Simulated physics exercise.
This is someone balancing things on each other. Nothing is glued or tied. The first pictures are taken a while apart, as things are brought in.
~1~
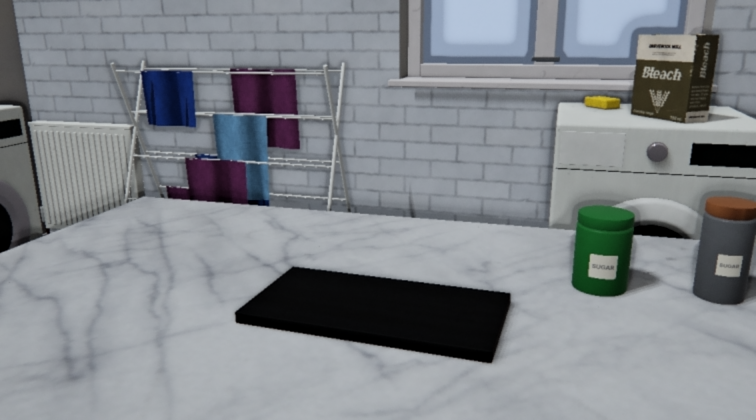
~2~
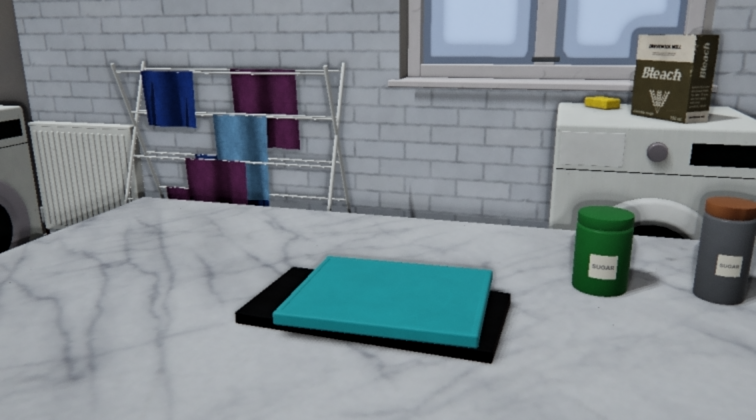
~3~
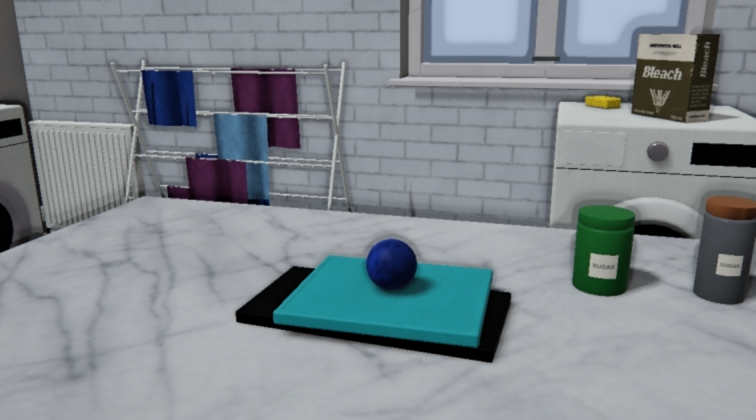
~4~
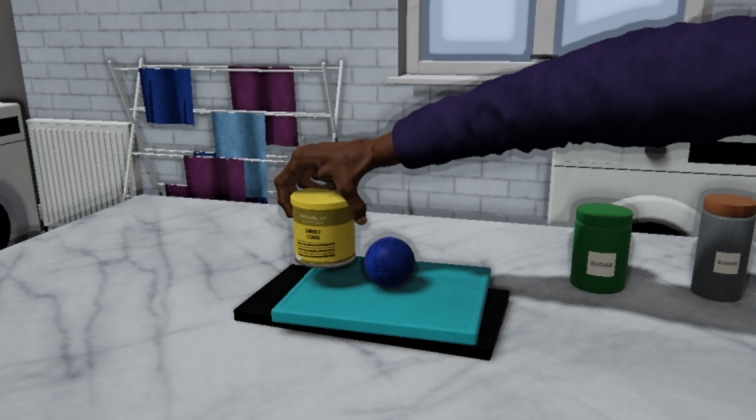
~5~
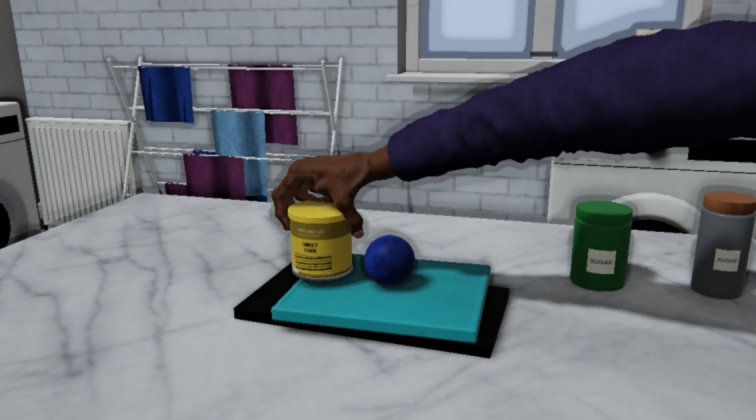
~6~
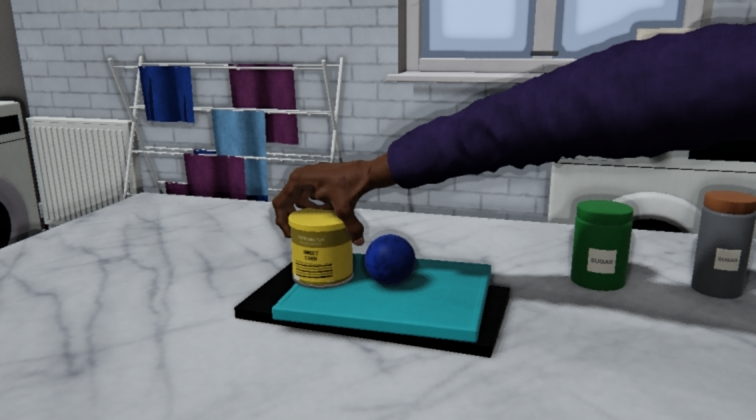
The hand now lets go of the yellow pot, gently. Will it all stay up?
As it turns out, it stays up.
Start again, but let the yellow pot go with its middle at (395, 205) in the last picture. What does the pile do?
Then it gives way.
Then, 0.30 s after the last picture, nothing has stirred.
Then, 0.80 s after the last picture, yellow pot resting near (322, 247).
At rest, all 6 in place. Seen from the same camera at the end, yellow pot near (322, 247). The pile holds.
